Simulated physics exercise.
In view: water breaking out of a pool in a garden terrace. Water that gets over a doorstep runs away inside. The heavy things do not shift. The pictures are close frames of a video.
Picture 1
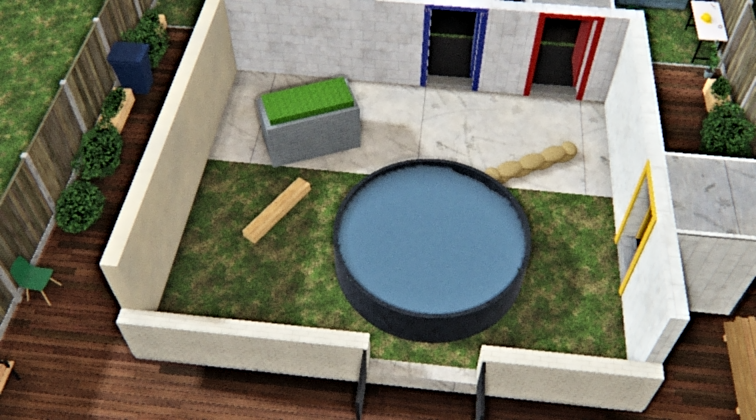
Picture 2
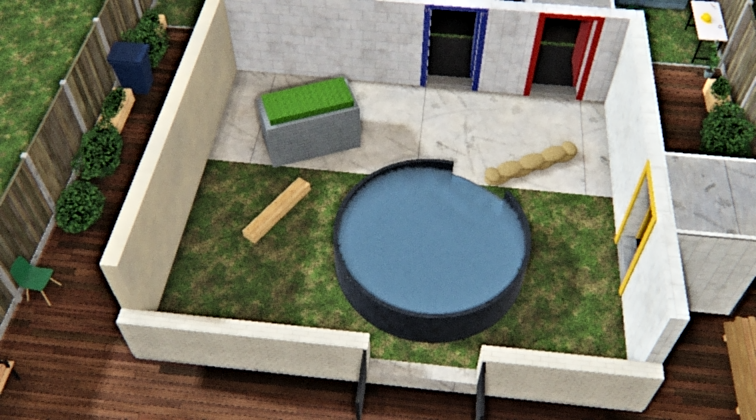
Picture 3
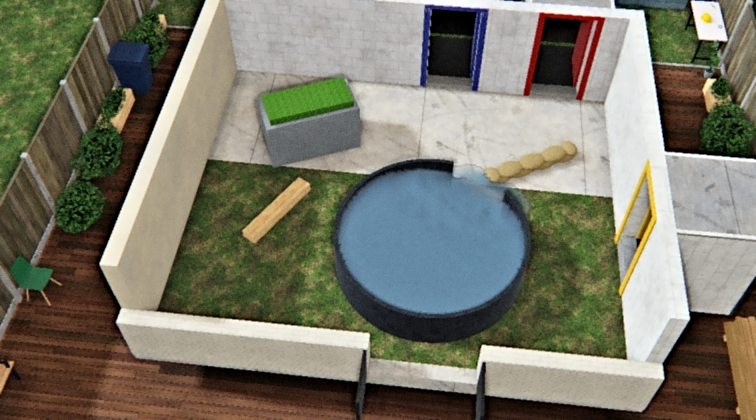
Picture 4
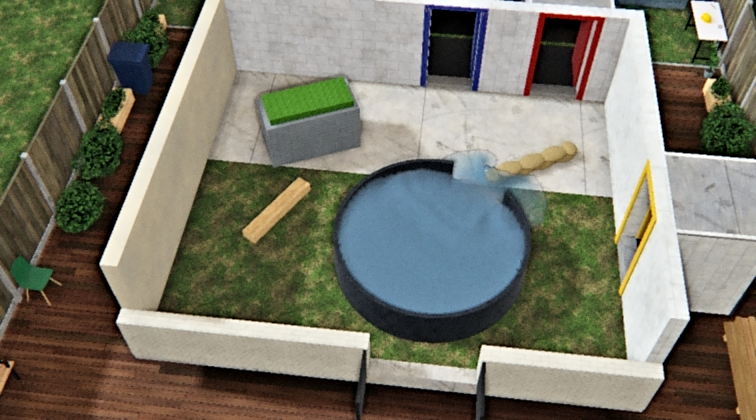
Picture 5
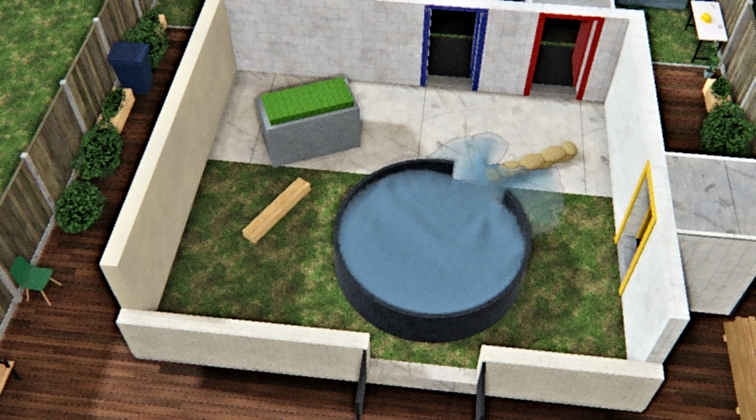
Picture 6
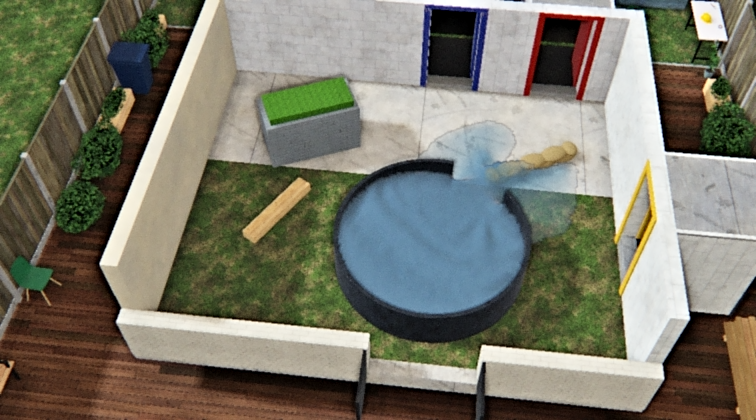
Walled garden terrace with a round dark-rimmed pool, its far side opening and water gushing through the gap, spreading around the sandbags.
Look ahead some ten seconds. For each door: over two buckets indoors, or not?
In the end: The yellow door stays under that; the red door takes more than that; the blue door takes more than that.
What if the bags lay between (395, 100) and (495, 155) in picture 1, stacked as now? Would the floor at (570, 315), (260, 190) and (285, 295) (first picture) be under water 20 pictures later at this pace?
In that order: Free of water, no water, not flooded.
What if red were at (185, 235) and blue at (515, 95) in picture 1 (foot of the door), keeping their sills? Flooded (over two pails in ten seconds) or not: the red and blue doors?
In short: Red lets less in; blue takes more.
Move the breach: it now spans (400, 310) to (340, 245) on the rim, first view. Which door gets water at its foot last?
The door marked yellow.
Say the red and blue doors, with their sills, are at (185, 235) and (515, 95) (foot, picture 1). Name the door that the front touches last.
I say the one in red.
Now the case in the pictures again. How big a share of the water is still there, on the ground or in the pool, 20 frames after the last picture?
I make it 96 per cent.
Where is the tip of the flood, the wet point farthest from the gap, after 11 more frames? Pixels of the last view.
Near (336, 80).
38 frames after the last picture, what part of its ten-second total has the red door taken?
About 75 per cent.
A moment on, water covers 25 % of the floor; the yellow door not reached, the red door not reached, the blue door wet at the sill, nothing in.
Next, water covers 35 % of the floor; the yellow door wet at the sill, nothing in, the red door under two buckets in, the blue door over two buckets in.
Then, water covers 50 % of the floor; the yellow door wet at the sill, nothing in, the red door far over two buckets in, the blue door far over two buckets in.
Later, water covers 65 % of the floor; the yellow door wet at the sill, nothing in, the red door far over two buckets in, the blue door far over two buckets in.
In the end, water covers 85 % of the floor; the yellow door wet at the sill, nothing in, the red door far over two buckets in, the blue door far over two buckets in.
